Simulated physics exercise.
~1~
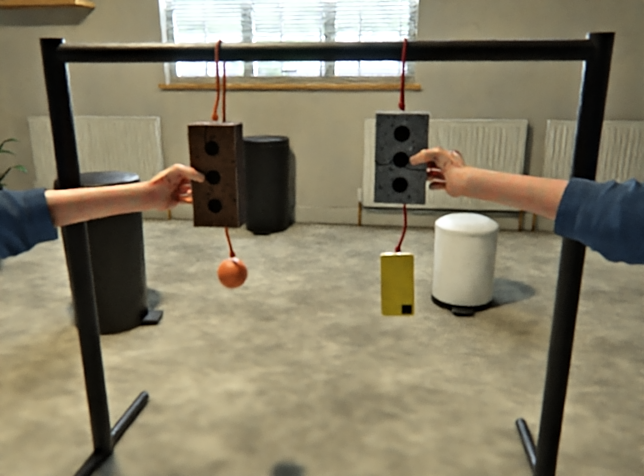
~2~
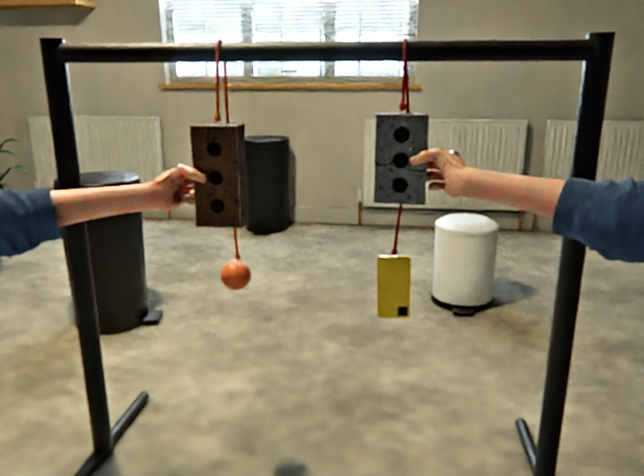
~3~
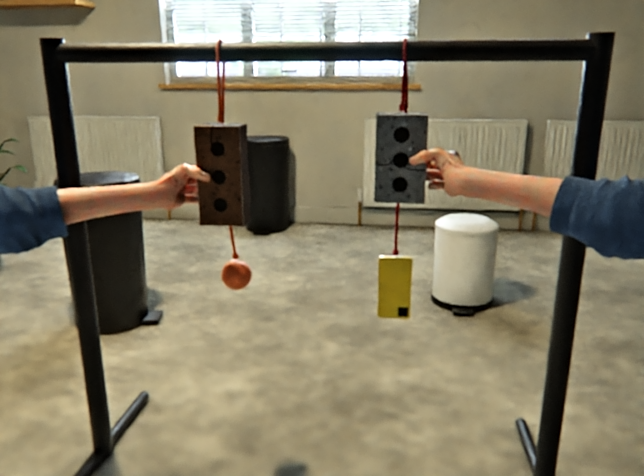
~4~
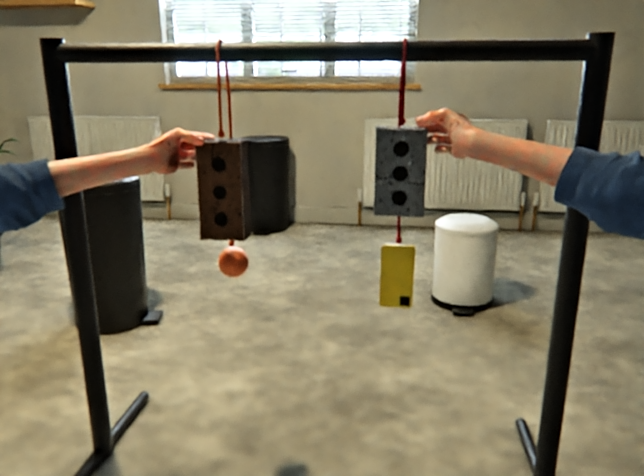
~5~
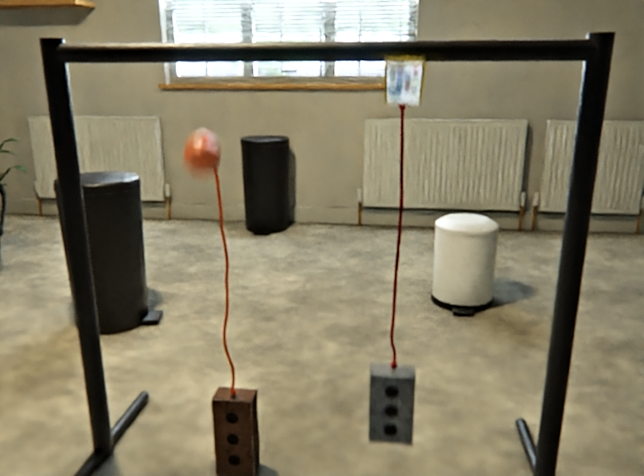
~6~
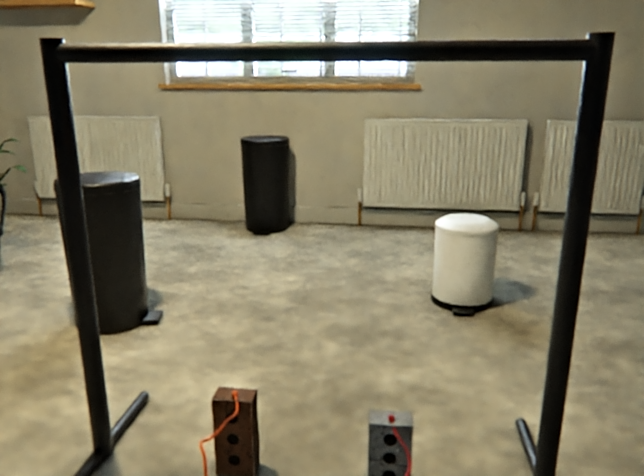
At first, two hands steady a brown brick on the left and a grey paver on the right, each hanging from a red cord looped over a black rail. A small orange ball dangles below the brick, and a flat yellow object hangs below the paver. The hands shift to the tops of the blocks, then let go as both start to drop. The blocks plunge to the floor while the ball and the yellow object are pulled upward. Finally, the brick and paver stand on the floor with their cords slack, and the rail is bare.
